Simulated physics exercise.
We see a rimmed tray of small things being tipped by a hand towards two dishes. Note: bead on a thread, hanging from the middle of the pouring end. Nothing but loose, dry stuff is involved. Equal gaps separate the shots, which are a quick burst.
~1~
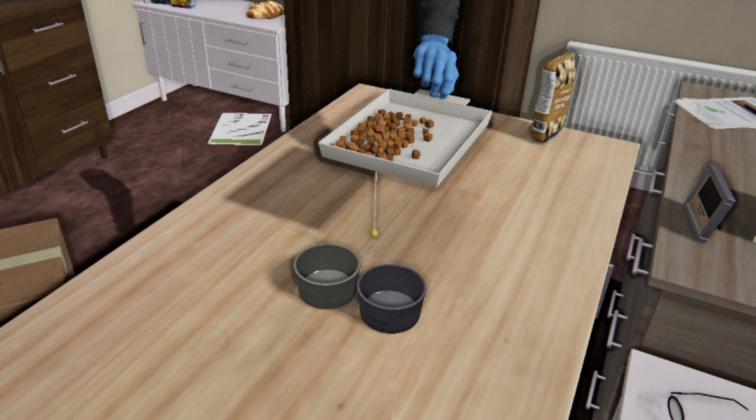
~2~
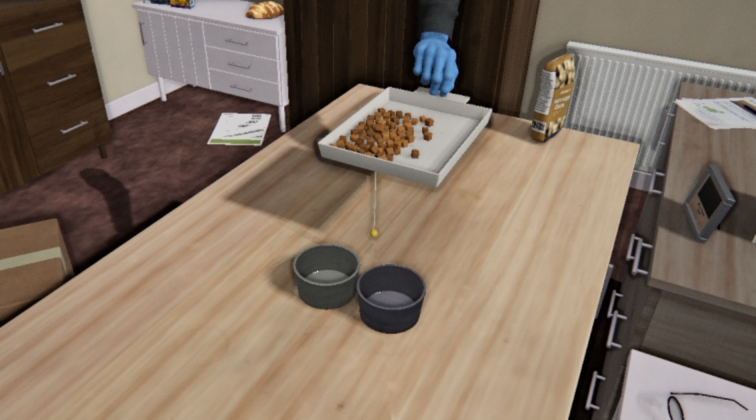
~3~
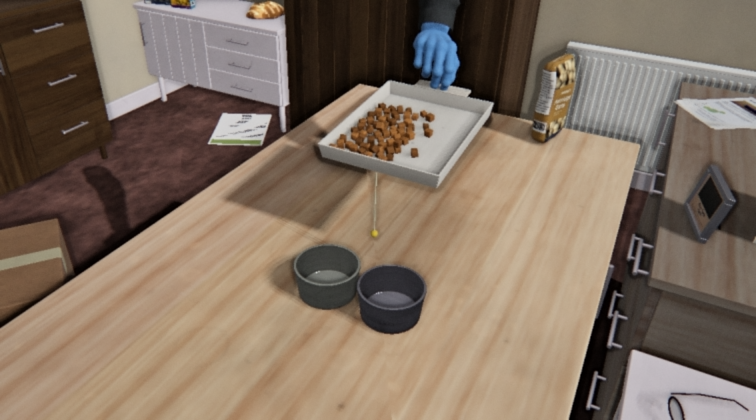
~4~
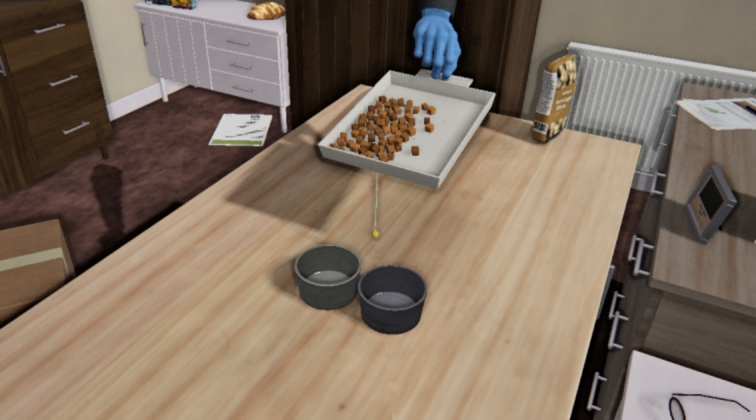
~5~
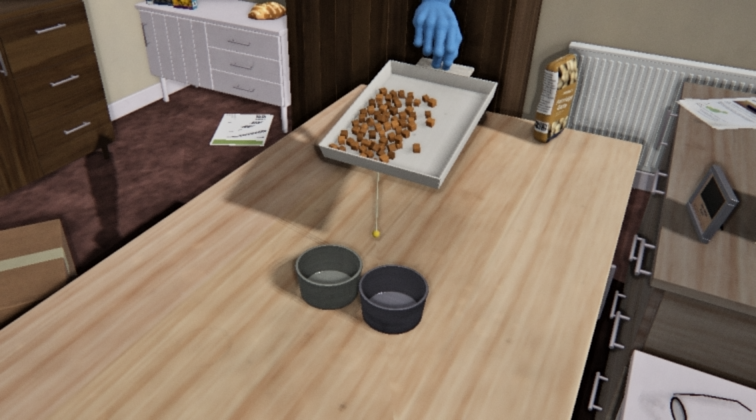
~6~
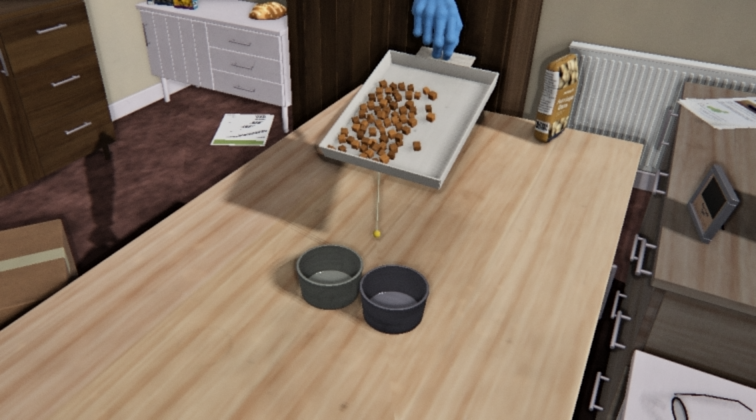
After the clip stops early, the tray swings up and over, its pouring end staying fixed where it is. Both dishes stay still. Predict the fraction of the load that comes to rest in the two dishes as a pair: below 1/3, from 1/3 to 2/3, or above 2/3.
Between the two of them they take in a share bigger than two thirds.
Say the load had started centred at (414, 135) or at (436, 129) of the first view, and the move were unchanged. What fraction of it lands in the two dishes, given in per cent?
The first start gives 80 percent and the second 80 percent.
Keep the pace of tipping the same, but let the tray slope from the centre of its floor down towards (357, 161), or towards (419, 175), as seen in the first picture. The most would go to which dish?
First spot: The leftmost dish, second spot: The rightmost dish.
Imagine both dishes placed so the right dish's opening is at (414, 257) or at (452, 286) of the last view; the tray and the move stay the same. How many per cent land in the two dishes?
10 %, 30 %.
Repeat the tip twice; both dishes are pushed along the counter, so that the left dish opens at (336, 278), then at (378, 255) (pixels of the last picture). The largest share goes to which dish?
One: The left one. Two: The dish on the left.
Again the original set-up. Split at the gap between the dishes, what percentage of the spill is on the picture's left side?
I'd guess close to 40 %.
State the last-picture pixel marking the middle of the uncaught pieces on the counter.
I'd put the middle somewhere around (376, 285) in the last picture.
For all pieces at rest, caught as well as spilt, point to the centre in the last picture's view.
Around (341, 290).
Shortly afterwards, tray tipped steeply; the whole lot on the tray.
Next, tray tipped right over; the whole lot on the tray.
Some moments later, tray tipped past a quarter turn; near a third in the right dish; near half in the left dish; a little outside both.
In the end, tray tipped past a quarter turn; near a third in the right dish; near half in the left dish; a little outside both.
